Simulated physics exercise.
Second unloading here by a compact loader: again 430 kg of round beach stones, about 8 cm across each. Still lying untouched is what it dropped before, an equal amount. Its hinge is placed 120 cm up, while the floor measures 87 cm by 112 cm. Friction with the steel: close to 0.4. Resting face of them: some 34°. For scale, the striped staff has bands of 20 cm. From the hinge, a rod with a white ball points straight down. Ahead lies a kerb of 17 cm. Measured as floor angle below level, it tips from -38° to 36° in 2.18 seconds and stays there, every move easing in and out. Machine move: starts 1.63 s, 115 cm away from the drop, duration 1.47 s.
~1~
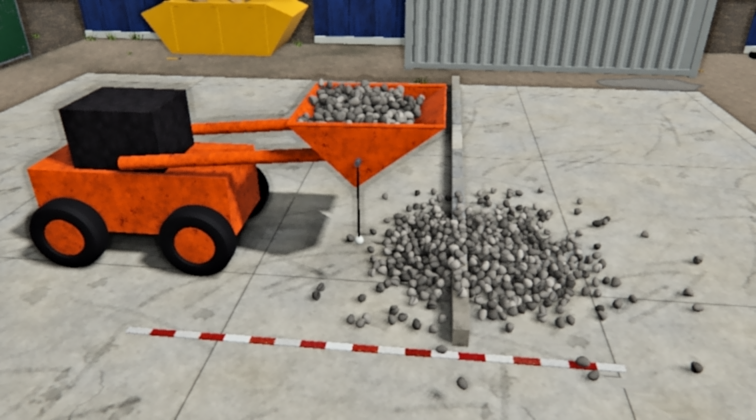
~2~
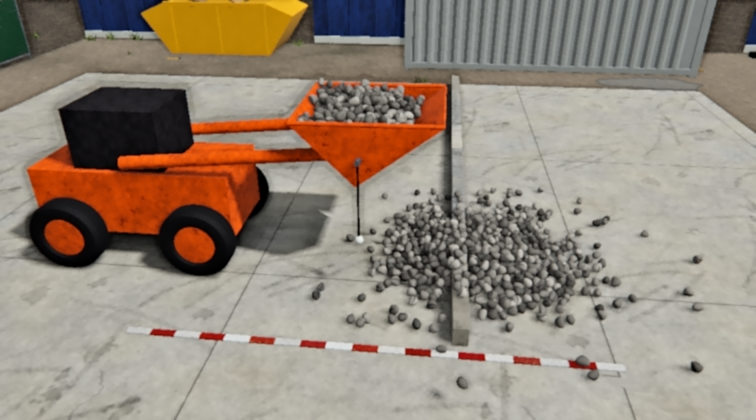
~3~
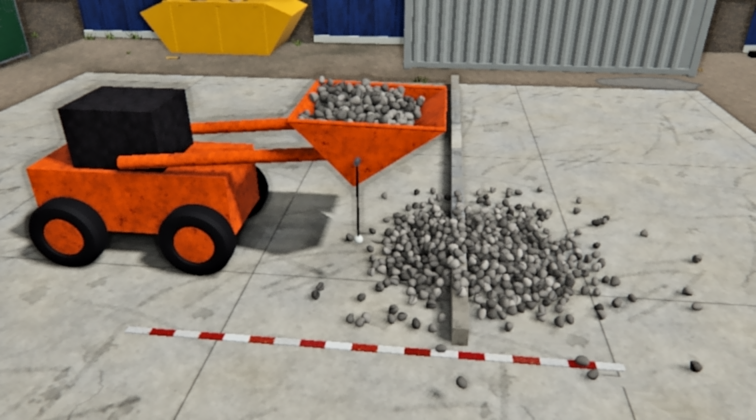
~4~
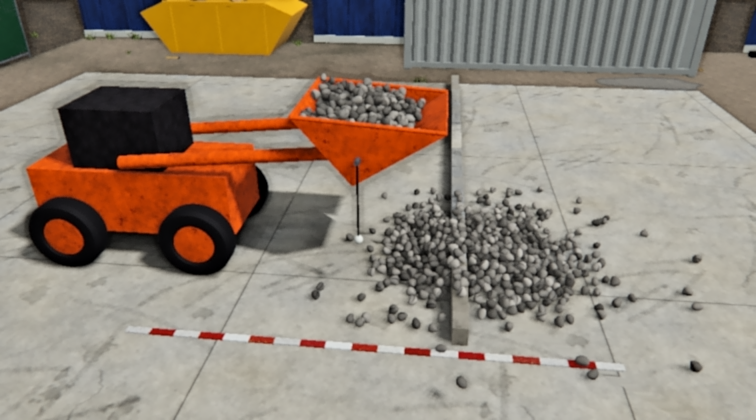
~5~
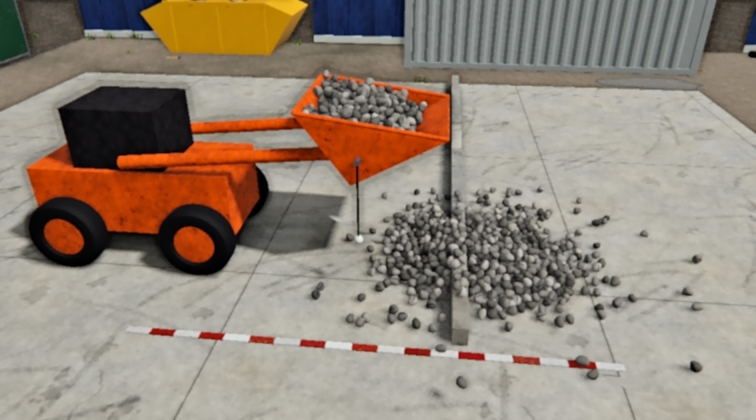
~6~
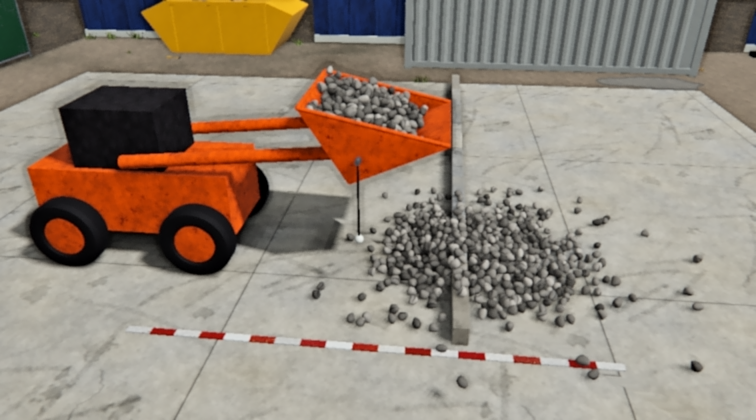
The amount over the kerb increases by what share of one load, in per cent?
By about 29 per cent of a load.
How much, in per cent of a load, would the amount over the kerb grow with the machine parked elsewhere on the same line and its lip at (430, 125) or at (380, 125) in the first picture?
First place about 15 %, second about 0 %.
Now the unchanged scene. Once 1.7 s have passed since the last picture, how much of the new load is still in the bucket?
Near 5 per cent of the load is held.
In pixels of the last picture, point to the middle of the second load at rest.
(432, 242).
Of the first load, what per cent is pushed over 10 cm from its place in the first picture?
10 %.
Then, 1.0 s after the last picture the floor is at 25°; in per cent of one load, 89 in the bucket, 53 on this side of the kerb, 57 over the kerb; the foremost stones are at (655, 268).
Then, 1.7 s after the last picture the floor is at 36°; in per cent of one load, 4 in the bucket, 113 on this side of the kerb, 83 over the kerb; the foremost stones are at (655, 268).
Then, 2.9 s after the last picture the floor is at 36°; in per cent of one load, 0 in the bucket, 114 on this side of the kerb, 86 over the kerb; the foremost stones are at (667, 271).
Then, 5.6 s after the last picture the floor is at 36°; in per cent of one load, 0 in the bucket, 114 on this side of the kerb, 86 over the kerb; the foremost stones are at (667, 271). Net gain over the kerb, 29.
